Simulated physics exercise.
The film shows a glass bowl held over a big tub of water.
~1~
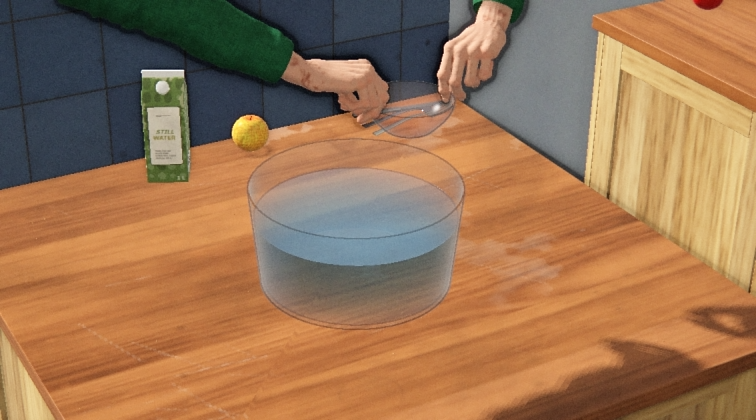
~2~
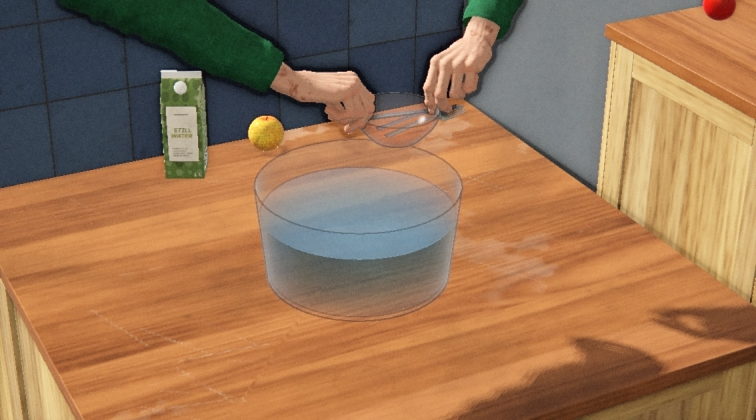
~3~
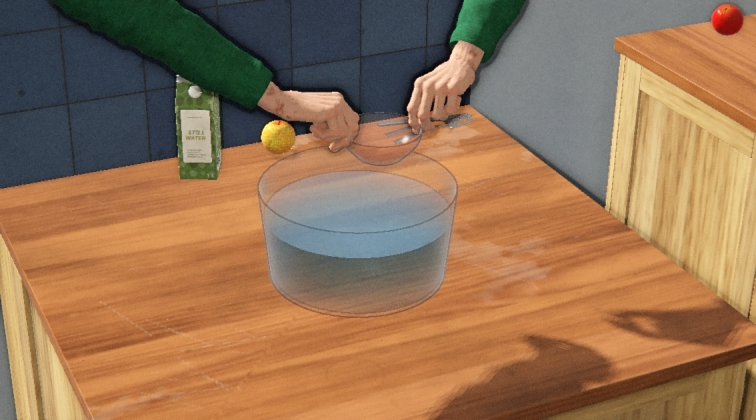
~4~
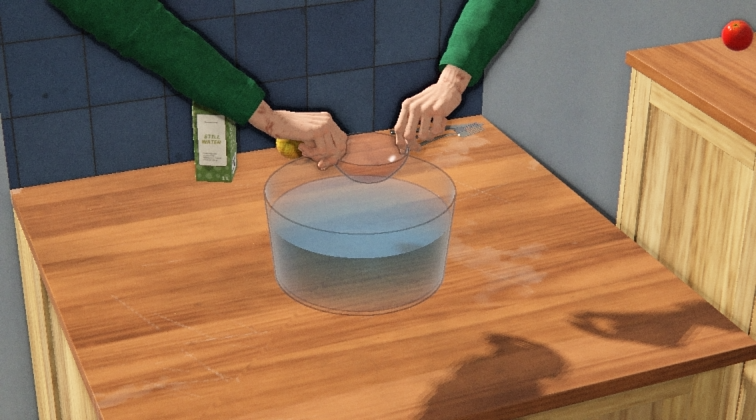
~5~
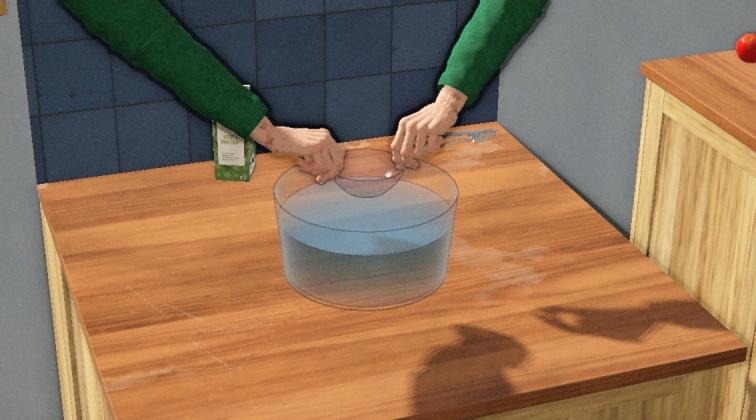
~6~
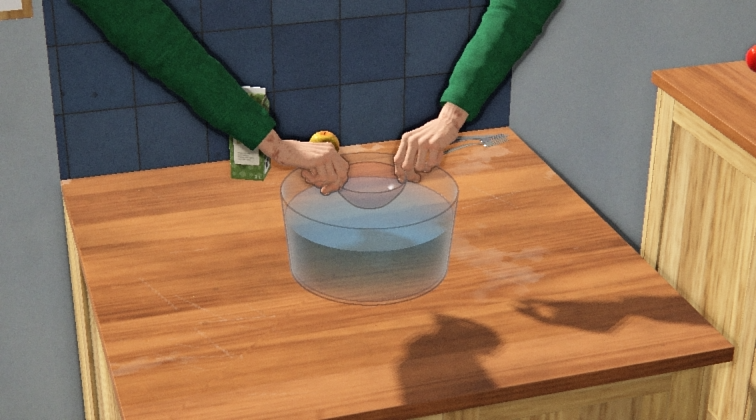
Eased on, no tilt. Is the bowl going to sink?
No, it stays up.
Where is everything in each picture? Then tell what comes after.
The first picture shows bowl (409, 111) empty; above the big tub.
The second picture shows bowl (396, 122) empty; coming down.
The third picture shows bowl (381, 141) empty; lower.
The fourth picture shows bowl (369, 160) empty; lower still.
The fifth picture shows bowl (366, 175) empty; close to the surface.
The sixth picture shows bowl (369, 187) empty; just over the surface.
A moment on, the bowl dips into the water.
Further on, it bobs and steadies.
When it is over, the bowl floats with most of its side showing.
